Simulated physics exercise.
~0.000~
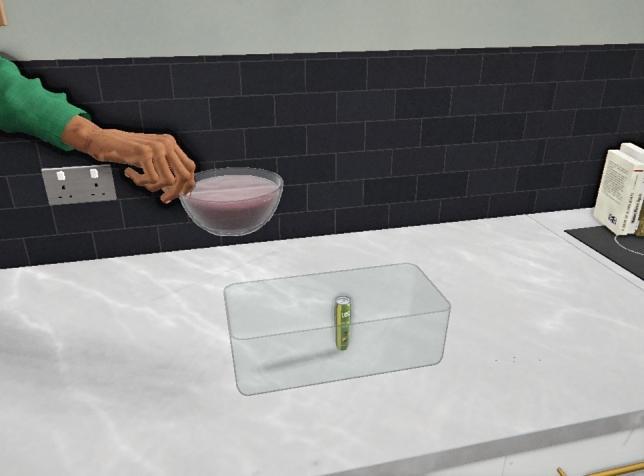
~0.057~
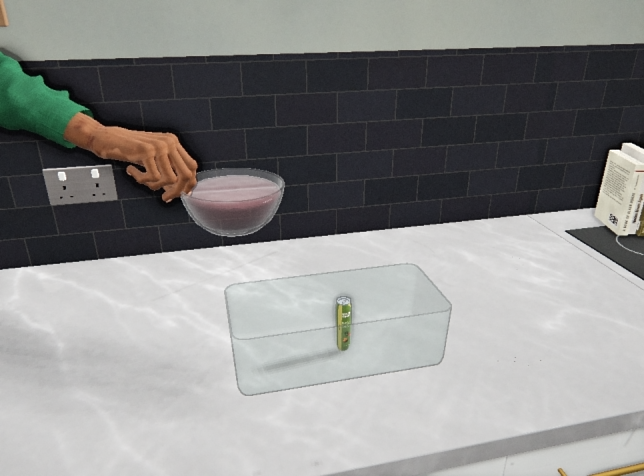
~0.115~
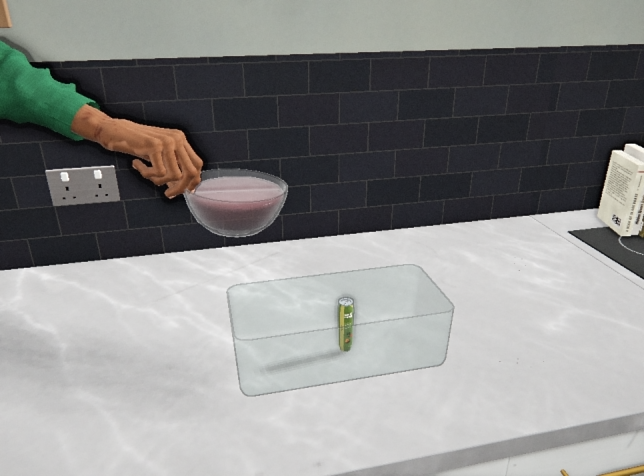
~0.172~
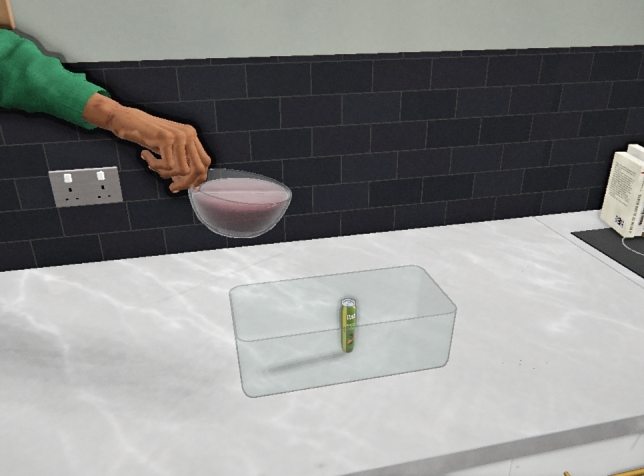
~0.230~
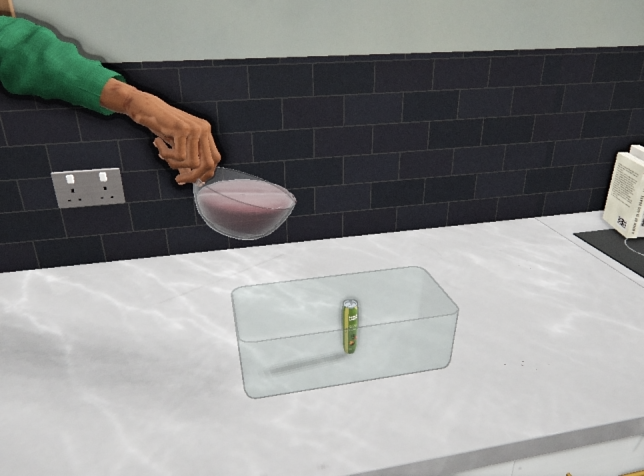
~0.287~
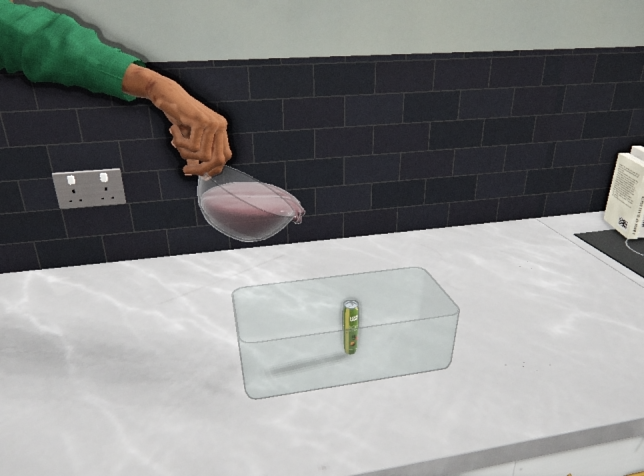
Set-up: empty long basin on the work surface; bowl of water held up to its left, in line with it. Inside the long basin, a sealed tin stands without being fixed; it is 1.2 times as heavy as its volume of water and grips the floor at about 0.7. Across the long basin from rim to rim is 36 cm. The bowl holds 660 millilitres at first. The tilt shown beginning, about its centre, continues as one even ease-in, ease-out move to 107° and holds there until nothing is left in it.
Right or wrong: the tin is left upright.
Wrong.
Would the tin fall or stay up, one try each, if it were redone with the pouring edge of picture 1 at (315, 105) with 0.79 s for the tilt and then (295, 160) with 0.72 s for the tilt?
The tin overturns the first time and overturns the second time.
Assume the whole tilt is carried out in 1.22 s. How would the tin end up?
Outcome - the tin ends up overturned.
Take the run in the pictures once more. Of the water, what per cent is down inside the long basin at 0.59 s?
44 %, roughly.
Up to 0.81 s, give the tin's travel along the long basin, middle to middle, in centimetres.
It has moved some 3 cm.
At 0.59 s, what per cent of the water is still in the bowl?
Roughly 10 per cent.
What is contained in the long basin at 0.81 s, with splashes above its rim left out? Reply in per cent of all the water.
96 %, more or less.
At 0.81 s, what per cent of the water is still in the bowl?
Around 0 in a hundred.
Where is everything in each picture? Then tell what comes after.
In the first frame, it leans 0°; its right rim is at (282, 181); the water meets the walls at (182, 193) and (279, 185); the long basin's rim runs from (227, 312) to (433, 285); the tin's top is at (343, 303).
In the second frame, it leans 1°; its right rim is at (283, 182); the water meets the walls at (182, 193) and (280, 186).
In the third frame, it leans 6°; its right rim is at (286, 186); the water meets the walls at (186, 191) and (283, 188).
In the fourth frame, it leans 12°; its right rim is at (290, 193); the water meets the walls at (192, 192) and (288, 191).
In the fifth frame, it leans 21°; its right rim is at (293, 201); the water meets the walls at (197, 194) and (291, 196); 3 per cent is over the edge.
In the sixth frame, it leans 31°; its right rim is at (293, 211); the water meets the walls at (200, 197) and (282, 201); 11 per cent is over the edge.
Then, 0.59 s in, the tilt is 91° and 11 per cent is still to pour; the tin stands where it began.
Then, 0.81 s in, the tilt is 107° and 0 per cent is still to pour; the tin leans 16°.
Then, 1.04 s in, the tilt is 107° and 0 per cent is still to pour; the tin lies on its side.
Then, 1.29 s in, the tilt is 107° and 0 per cent is still to pour; the tin lies on its side.
Finally, the tin lies on its side.
